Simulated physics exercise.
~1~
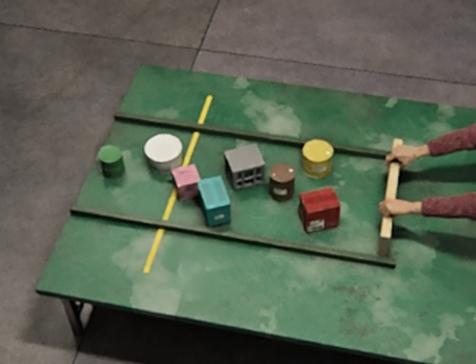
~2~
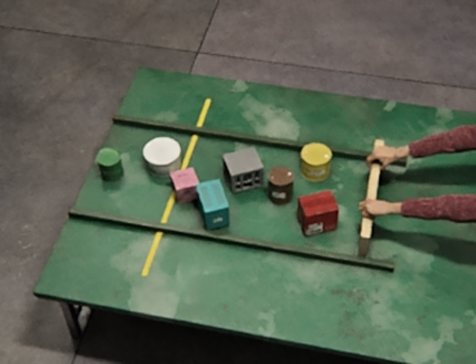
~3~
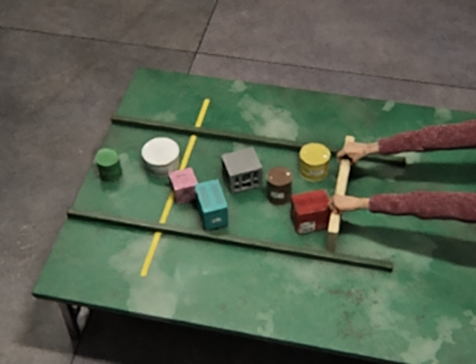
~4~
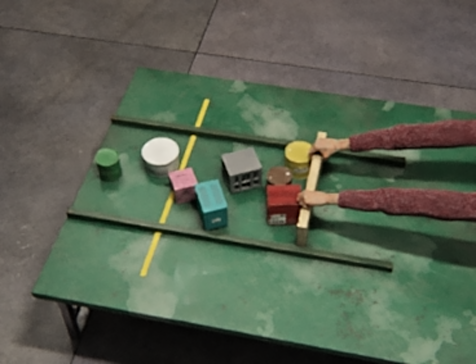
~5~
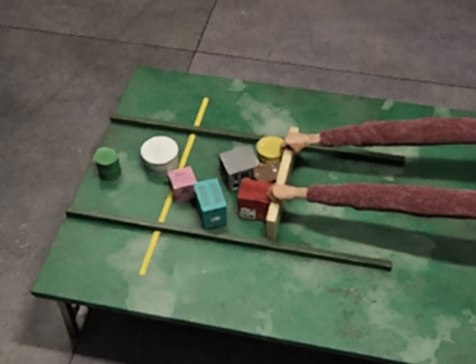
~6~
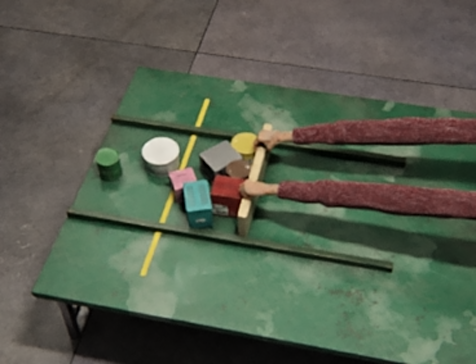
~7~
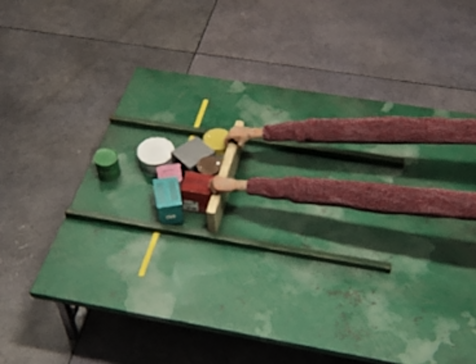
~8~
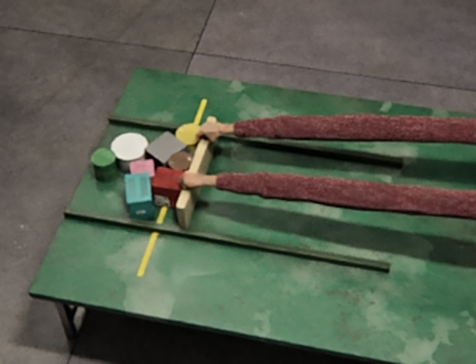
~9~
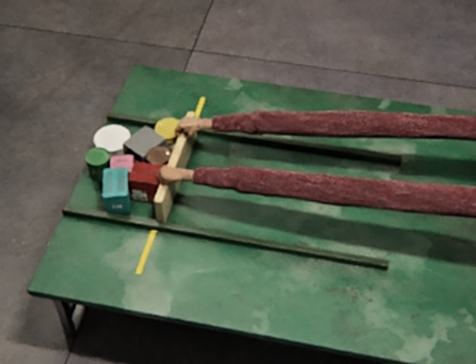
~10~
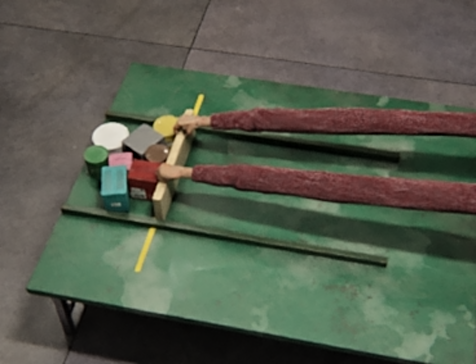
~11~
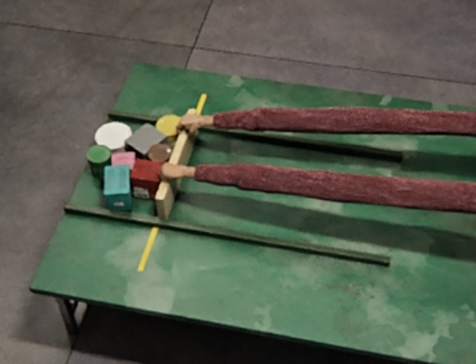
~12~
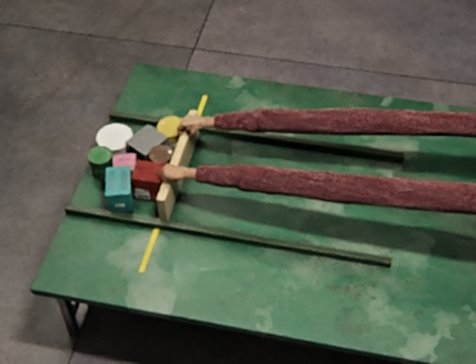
On a green table, two hands push a plank left, bunching the objects past yellow tape.
